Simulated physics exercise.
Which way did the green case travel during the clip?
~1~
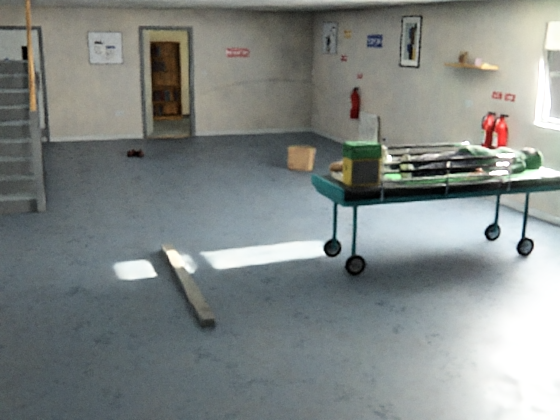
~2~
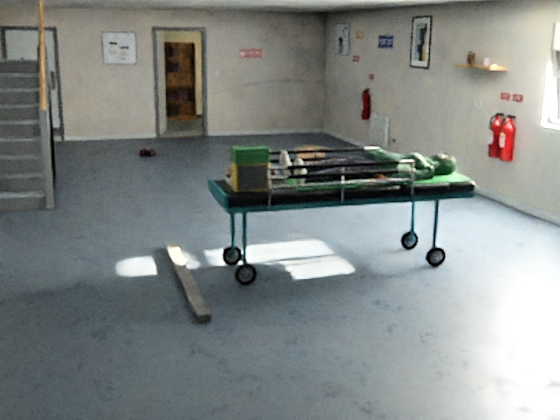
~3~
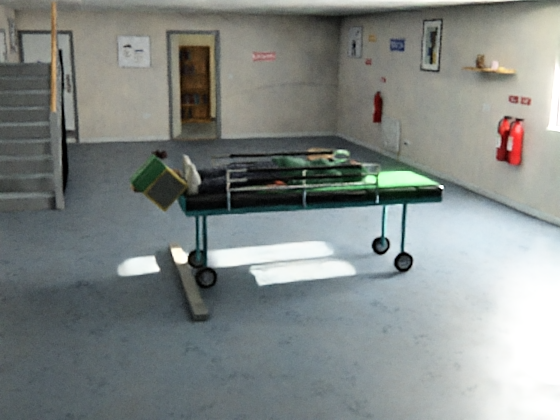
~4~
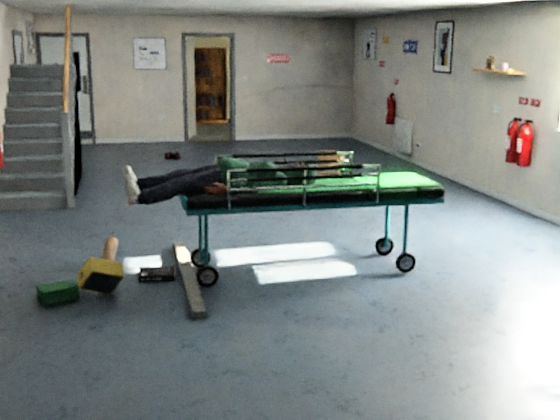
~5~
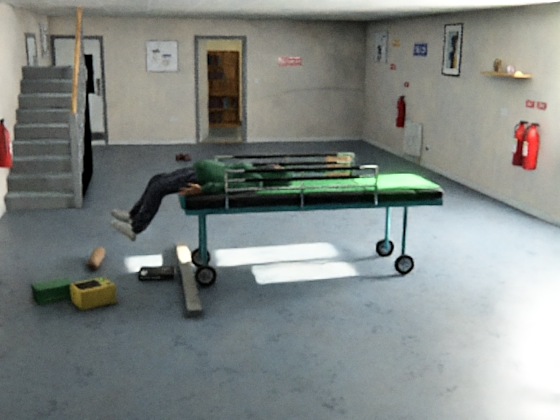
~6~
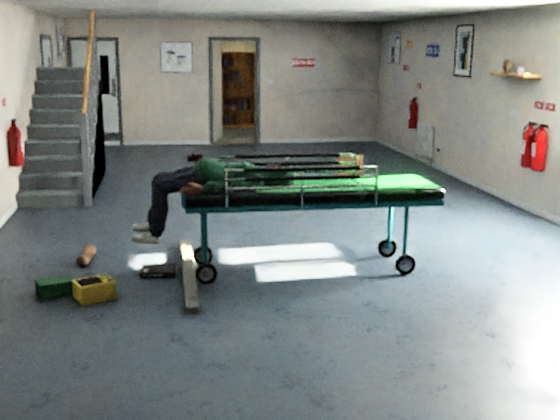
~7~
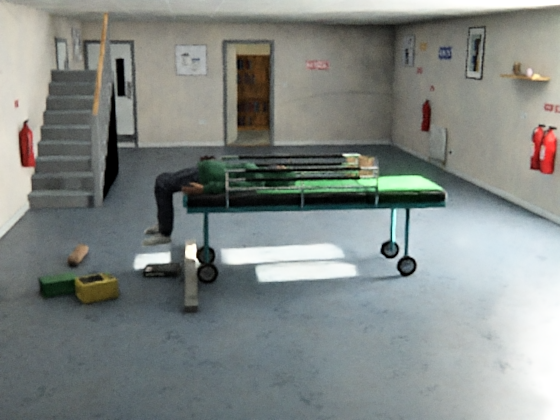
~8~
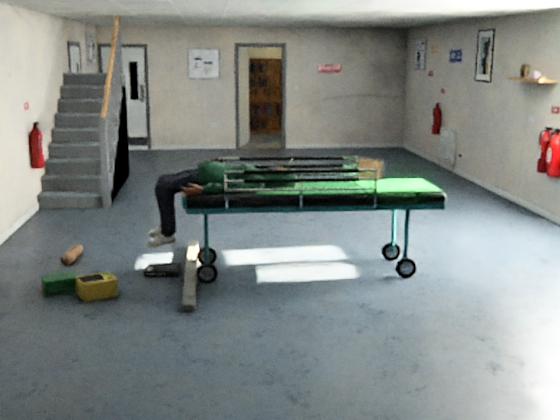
The green case travelled to the left, riding along on the gurney and then dropping off its left end onto the floor.
